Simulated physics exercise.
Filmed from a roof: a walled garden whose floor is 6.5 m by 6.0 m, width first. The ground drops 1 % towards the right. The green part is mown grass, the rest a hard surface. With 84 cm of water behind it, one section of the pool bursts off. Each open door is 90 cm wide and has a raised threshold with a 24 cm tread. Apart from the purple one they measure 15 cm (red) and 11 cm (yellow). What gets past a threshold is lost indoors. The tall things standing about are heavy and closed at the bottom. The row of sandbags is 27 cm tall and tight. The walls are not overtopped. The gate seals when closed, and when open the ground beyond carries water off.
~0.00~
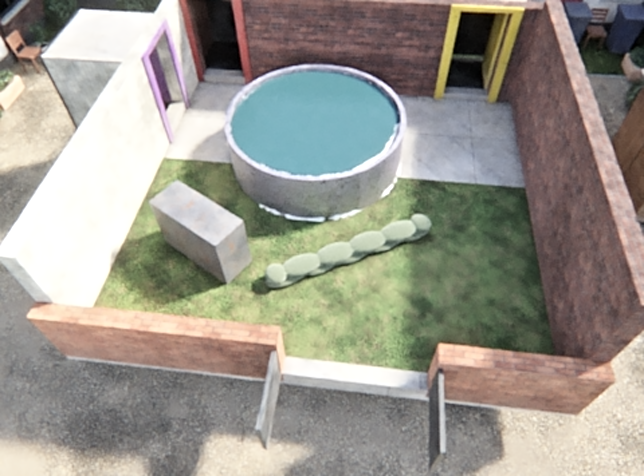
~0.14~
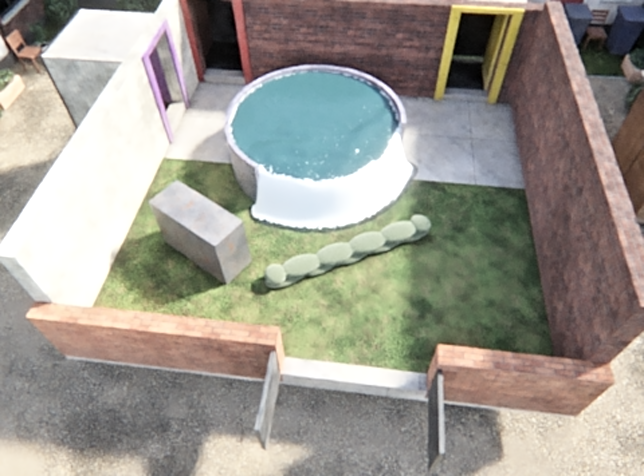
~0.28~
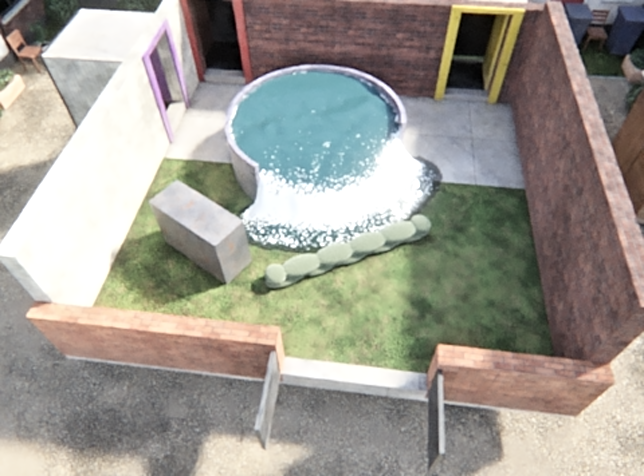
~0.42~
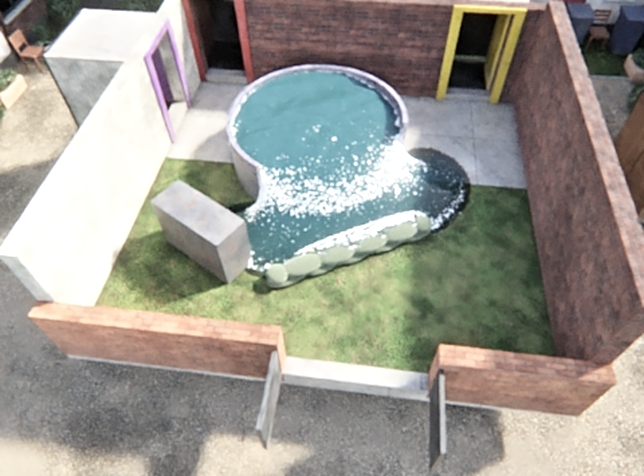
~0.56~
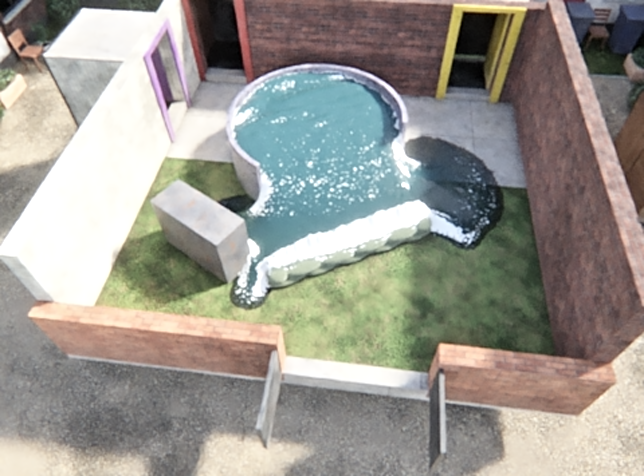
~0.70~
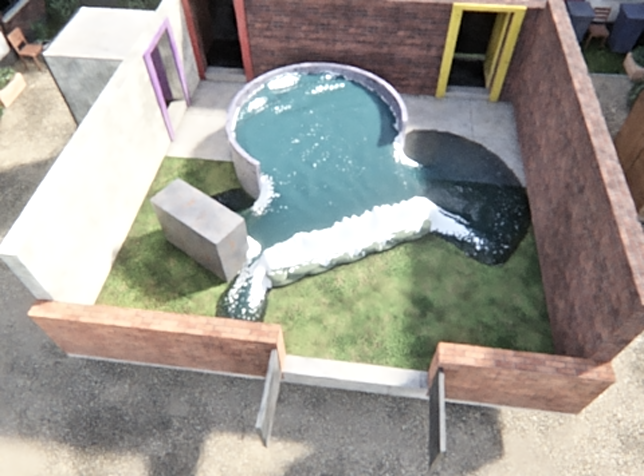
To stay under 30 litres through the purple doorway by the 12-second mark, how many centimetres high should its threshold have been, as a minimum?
Close to 11 cm is just enough.
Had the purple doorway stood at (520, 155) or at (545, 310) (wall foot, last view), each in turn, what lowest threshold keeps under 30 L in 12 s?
About 16 and 17 cm.
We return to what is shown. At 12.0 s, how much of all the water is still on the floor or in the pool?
Some 76 per cent remains.
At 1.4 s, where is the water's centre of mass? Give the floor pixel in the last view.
At about (343, 191).
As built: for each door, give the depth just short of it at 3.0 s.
In cm: Red 0, purple 5, yellow 24.
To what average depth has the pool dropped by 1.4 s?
Some 44 cm.
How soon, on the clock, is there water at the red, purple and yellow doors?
Arrival: Red 3.8 s, purple 3.0 s, yellow 2.0 s.
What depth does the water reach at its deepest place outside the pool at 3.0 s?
About 44 cm.
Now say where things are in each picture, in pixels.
In the first frame, the pool at (315, 120) is whole and still, 84 cm deep; the purple door at (166, 78) is dry.
In the second frame, the gap is at (350, 198), the front 0.3 m out at (259, 219); the back of the pool holds 84 cm.
In the third frame, the gap is at (350, 201), the front 0.8 m out at (249, 241); the back of the pool holds 84 cm.
In the fourth frame, the gap is at (351, 203), the front 1.3 m out at (465, 197); the back of the pool holds 84 cm.
In the fifth frame, the front is at (498, 210), 1.8 m from the gap at (351, 204); 6.7 m2 of floor is wet, 80 cm left at the back.
In the sixth frame, the front is at a hidden place, 2.3 m from the gap at (351, 203); 8.6 m2 of floor is wet, 69 cm left at the back; the purple door at (167, 76), 4.0 m from the gap, is still 2.3 m from the nearest water.
After 1.4 s water covers 50 % of the floor, deepest (60 cm) near (376, 237); it has not reached the purple door.
After 3.0 s water covers 85 % of the floor, deepest (44 cm) near (554, 348); 5 cm at the purple door, 0 litres in over its 18 cm threshold.
After 12.0 s water covers 95 % of the floor, deepest (17 cm) near (561, 387); 11 cm at the purple door, 2 litres in over its 18 cm threshold.
At the purple door as built, the water arrived by 3.0 s and peaked near 20 cm at 7.2 s.
Run again over the same 12 s with other heights there, 52 litres in over 9 cm, 18 litres over 12.5 cm. The limit of 30 litres is kept from about 11 cm up.
